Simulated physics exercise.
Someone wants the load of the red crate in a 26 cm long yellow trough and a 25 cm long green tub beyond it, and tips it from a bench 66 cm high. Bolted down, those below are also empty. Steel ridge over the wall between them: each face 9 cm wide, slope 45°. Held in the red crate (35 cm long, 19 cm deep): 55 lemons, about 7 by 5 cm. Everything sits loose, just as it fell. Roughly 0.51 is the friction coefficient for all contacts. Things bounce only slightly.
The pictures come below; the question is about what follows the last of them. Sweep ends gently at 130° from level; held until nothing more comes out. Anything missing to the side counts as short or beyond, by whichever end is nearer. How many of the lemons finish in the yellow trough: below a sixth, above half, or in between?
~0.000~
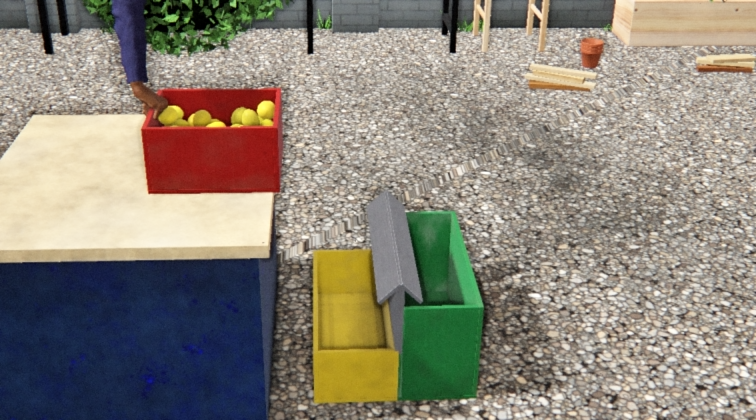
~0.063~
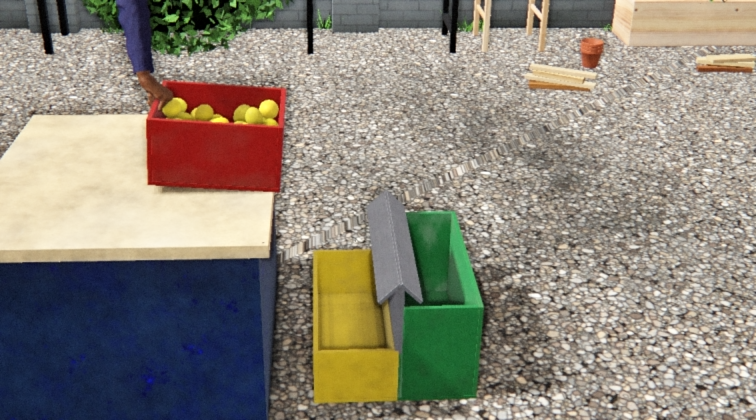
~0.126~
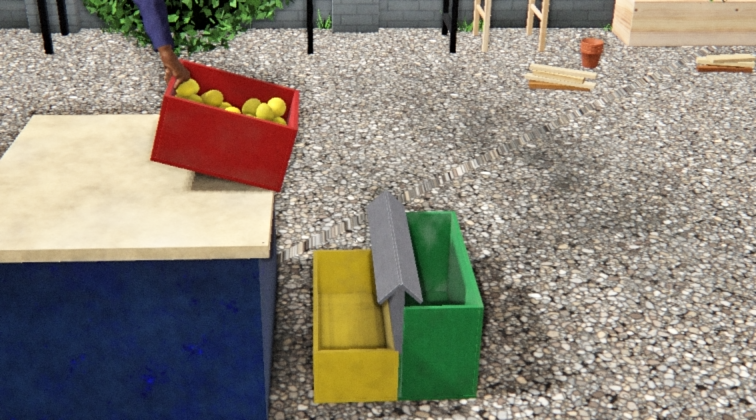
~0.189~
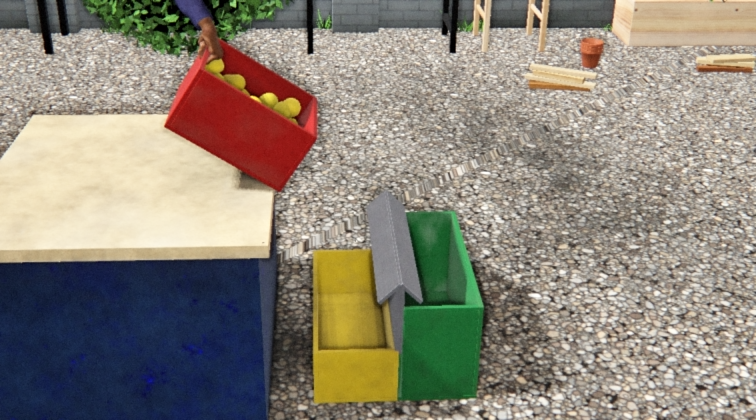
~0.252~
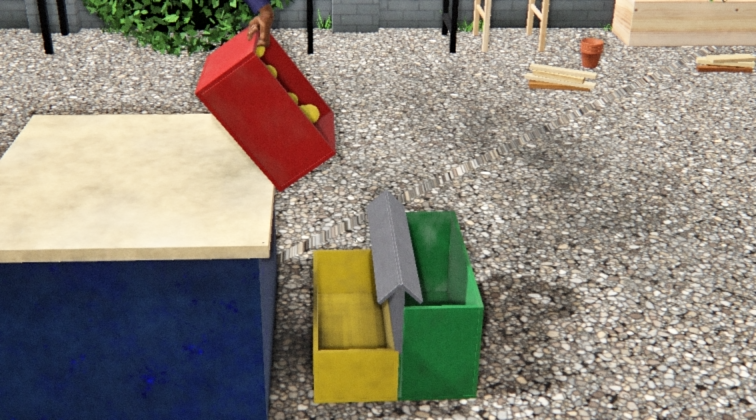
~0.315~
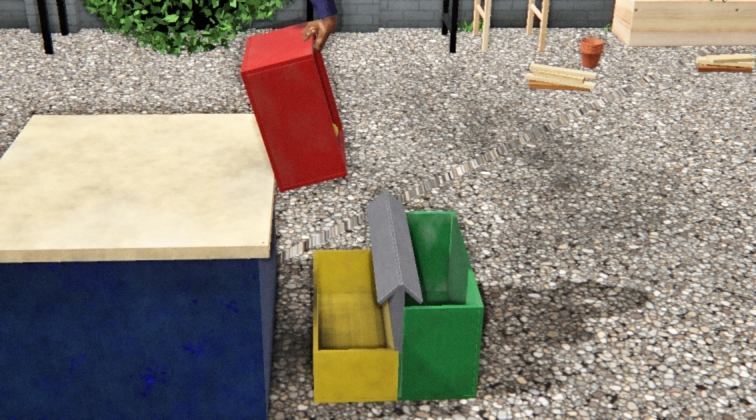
In the yellow trough at the finish: One sixth to half of the load.
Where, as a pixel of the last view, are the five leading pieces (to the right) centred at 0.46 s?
Their centre is around (396, 107).
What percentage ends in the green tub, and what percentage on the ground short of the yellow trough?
My estimate is some 30 per cent, then some 5 per cent.
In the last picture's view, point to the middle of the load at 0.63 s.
The middle of the load sits near (414, 226).
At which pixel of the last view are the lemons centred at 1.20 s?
I'd put the middle close to (413, 331) in the last view.
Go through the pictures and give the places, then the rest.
In the first picture (each is followed by its nearest rim corner in this view), red crate, (146, 128); yellow trough, (318, 352); 0° from level; none out.
Red crate, (151, 119); 4° from level, in the second picture.
Red crate, (169, 96); 16° from level, in the third picture.
Red crate, (204, 70); 33° from level, in the fourth picture.
Red crate, (256, 54); 54° from level, in the fifth picture.
Red crate, (313, 58); yellow trough, (318, 352); 75° from level; none out, in the sixth picture.
After 0.46 s, tilt 117°; 47 still in the red crate and 8 in the air.
After 0.63 s, tilt 130°; 8 still in the red crate, 4 in the green tub and 43 in the air.
After 0.88 s, tilt 130°; 9 in the yellow trough, 16 in the green tub, 14 on the ground beyond the green tub and 16 in the air.
Outcome (at 1.20 s), 20 in the yellow trough, 17 in the green tub, 2 on the ground short of the yellow trough and 16 on the ground beyond the green tub. Asked share, 20 of 55, 36 per cent.
